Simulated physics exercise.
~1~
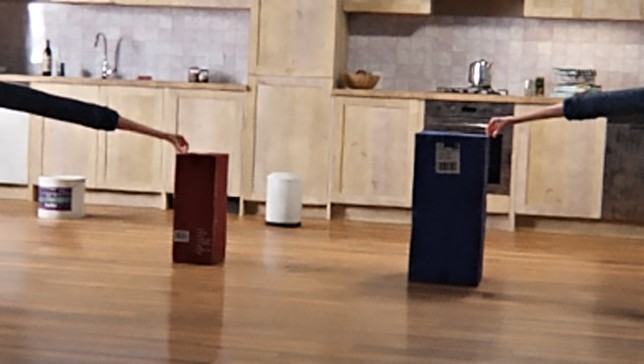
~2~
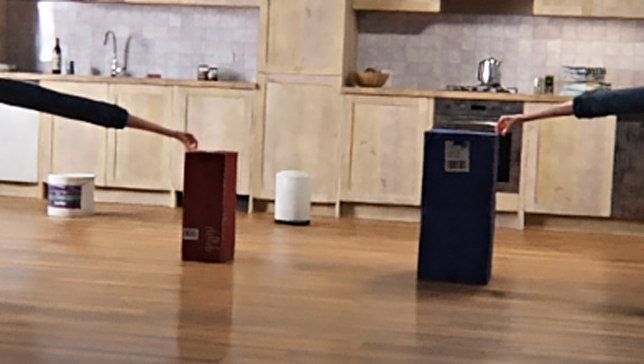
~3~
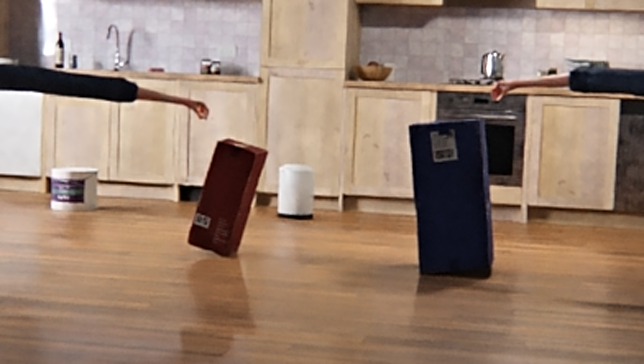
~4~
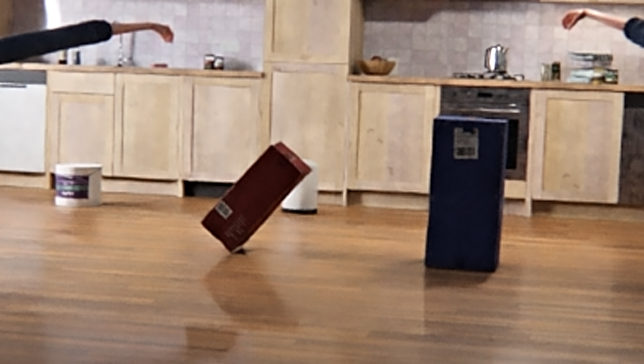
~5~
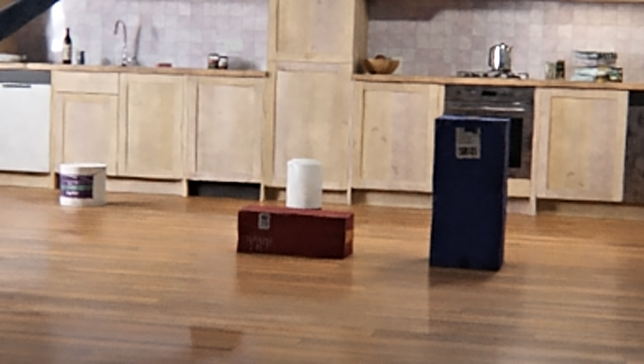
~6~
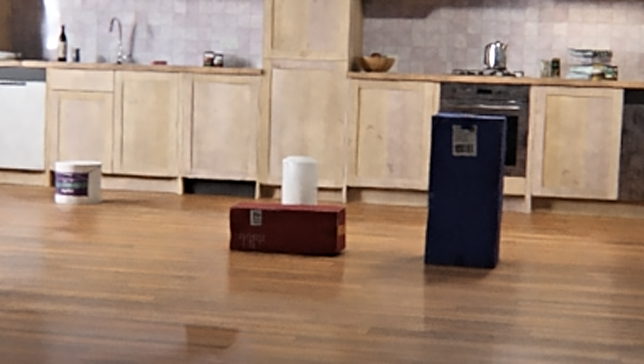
In a kitchen with pale wooden cupboards and a glossy wooden floor, a slightly swaying camera looks across the room from low down. A tall red box stands left of centre and a taller blue box stands to the right, each touched on top by a hand reaching in from its side, with white containers behind. The hands let go and draw back. The red box tips to the right, leans further and falls onto its side. The blue box tilts slightly, settles on its base and remains upright as the red one lies still.
